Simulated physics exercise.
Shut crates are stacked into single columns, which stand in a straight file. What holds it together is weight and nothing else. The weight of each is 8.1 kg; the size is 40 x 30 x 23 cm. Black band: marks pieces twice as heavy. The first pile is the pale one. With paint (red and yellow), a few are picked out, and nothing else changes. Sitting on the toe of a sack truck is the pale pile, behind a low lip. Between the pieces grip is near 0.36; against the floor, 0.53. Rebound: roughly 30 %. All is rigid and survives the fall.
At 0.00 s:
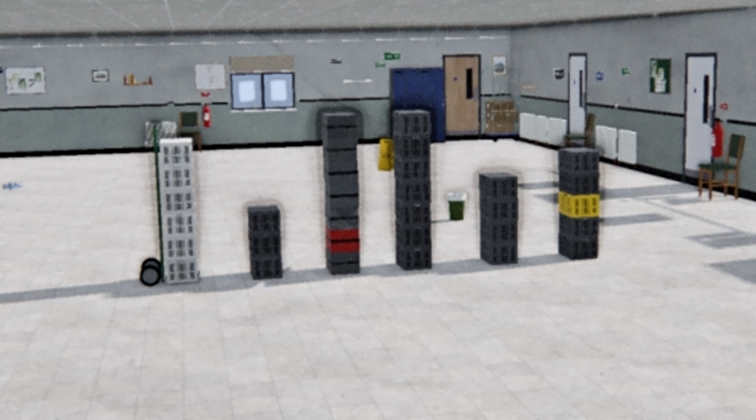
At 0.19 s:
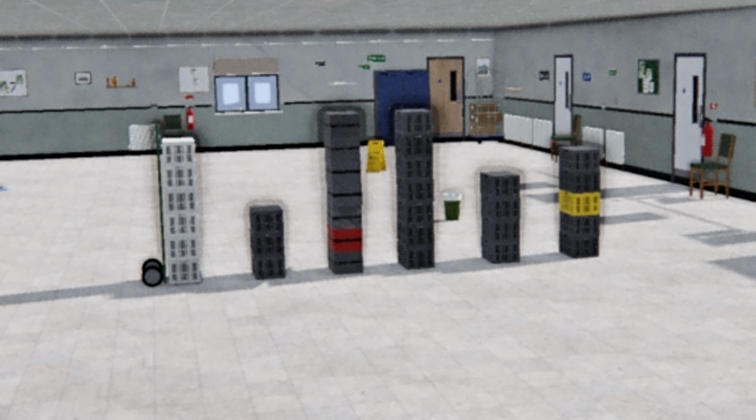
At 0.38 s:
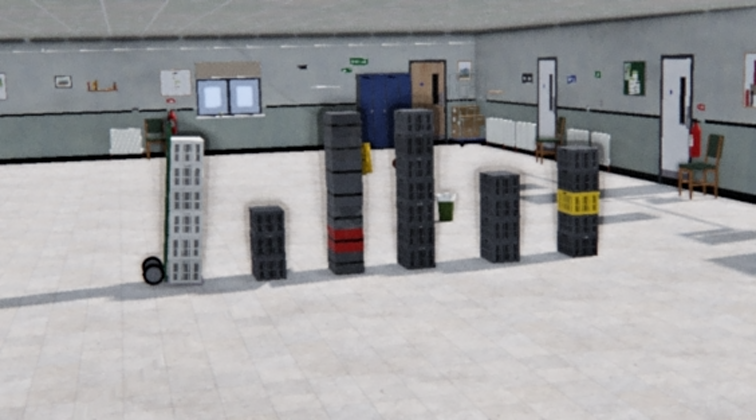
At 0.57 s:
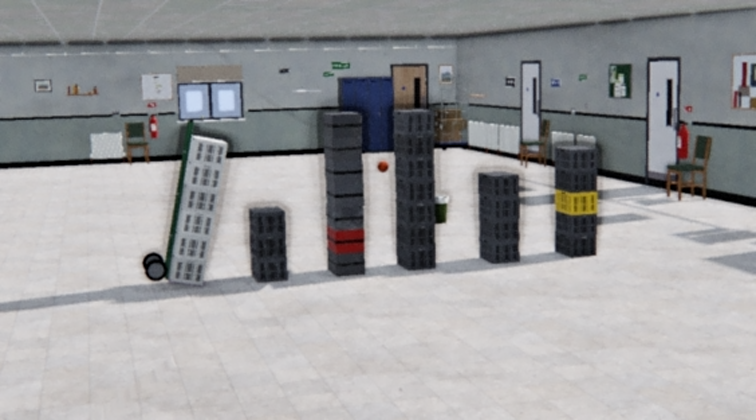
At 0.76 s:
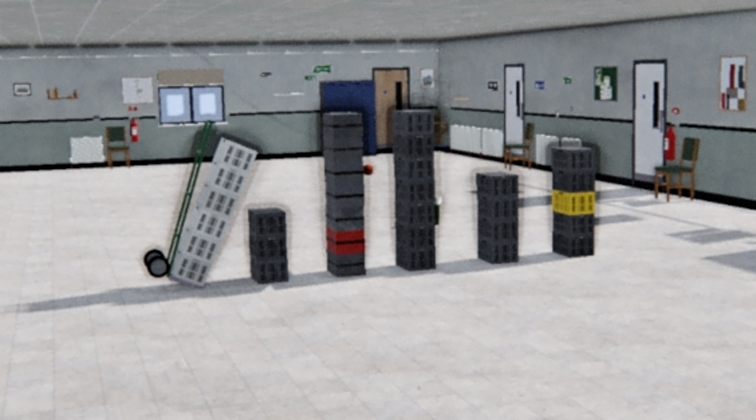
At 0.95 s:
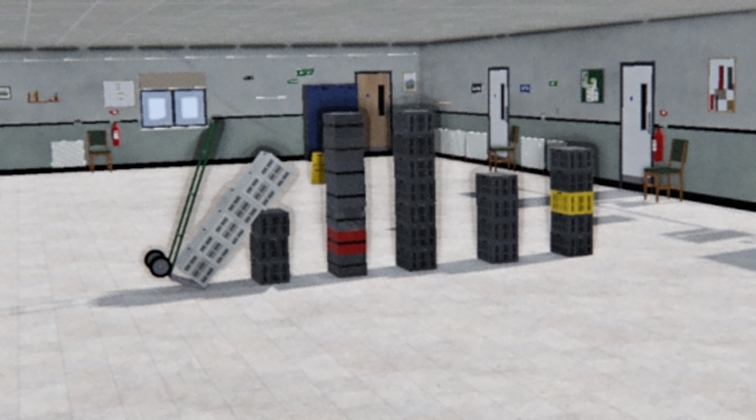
In this clip, a pale stack of crates on a sack truck tilts to the right toward a row of dark stacks, leaning further than the truck frame behind it, while the dark stacks stay still and the view shifts slightly.
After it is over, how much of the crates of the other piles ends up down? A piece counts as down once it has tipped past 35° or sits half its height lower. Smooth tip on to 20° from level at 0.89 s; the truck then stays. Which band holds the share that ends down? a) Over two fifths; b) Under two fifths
Option b: Under two fifths.
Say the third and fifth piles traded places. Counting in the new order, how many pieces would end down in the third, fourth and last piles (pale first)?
Pile by pile, you'd see third at 2, fourth at 0 and last at 0 down.
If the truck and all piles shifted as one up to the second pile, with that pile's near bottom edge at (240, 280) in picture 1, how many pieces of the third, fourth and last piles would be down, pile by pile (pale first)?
Pile by pile, you'd see third at 0, fourth at 0 and last at 0 down.
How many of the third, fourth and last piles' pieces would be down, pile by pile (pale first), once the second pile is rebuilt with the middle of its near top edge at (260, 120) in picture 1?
Result: Third pile 7, fourth pile 6, last pile 4.
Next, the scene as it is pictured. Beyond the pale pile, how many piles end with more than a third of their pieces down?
Count: 0.
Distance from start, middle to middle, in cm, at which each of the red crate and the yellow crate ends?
Well, the red finishes 0 cm from where it began, while the yellow finishes 0 cm from its start.
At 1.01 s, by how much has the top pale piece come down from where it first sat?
I'd put it at close to 30 cm below where it started.
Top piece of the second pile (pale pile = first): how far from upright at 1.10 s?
Lean: Near 0 degrees.
Around 1.01 s, 6 of the pale pile down; none of the 26 other crates down, 1 disturbed.
Around 1.10 s, 5 of the pale pile down; none of the 26 other crates down, 2 disturbed.
Around 1.28 s, 6 of the pale pile down; none of the 26 other crates down, 2 disturbed.
Around 1.70 s, 6 of the pale pile down; none of the 26 other crates down, 3 disturbed.
Finally (2.4 s), 6 of the pale pile down; none of the 26 other crates down, 2 disturbed; red crate unmoved; yellow crate unmoved. That is 0 per cent. Seen by the last camera, middles, red crate near (347, 240), yellow crate near (572, 201).
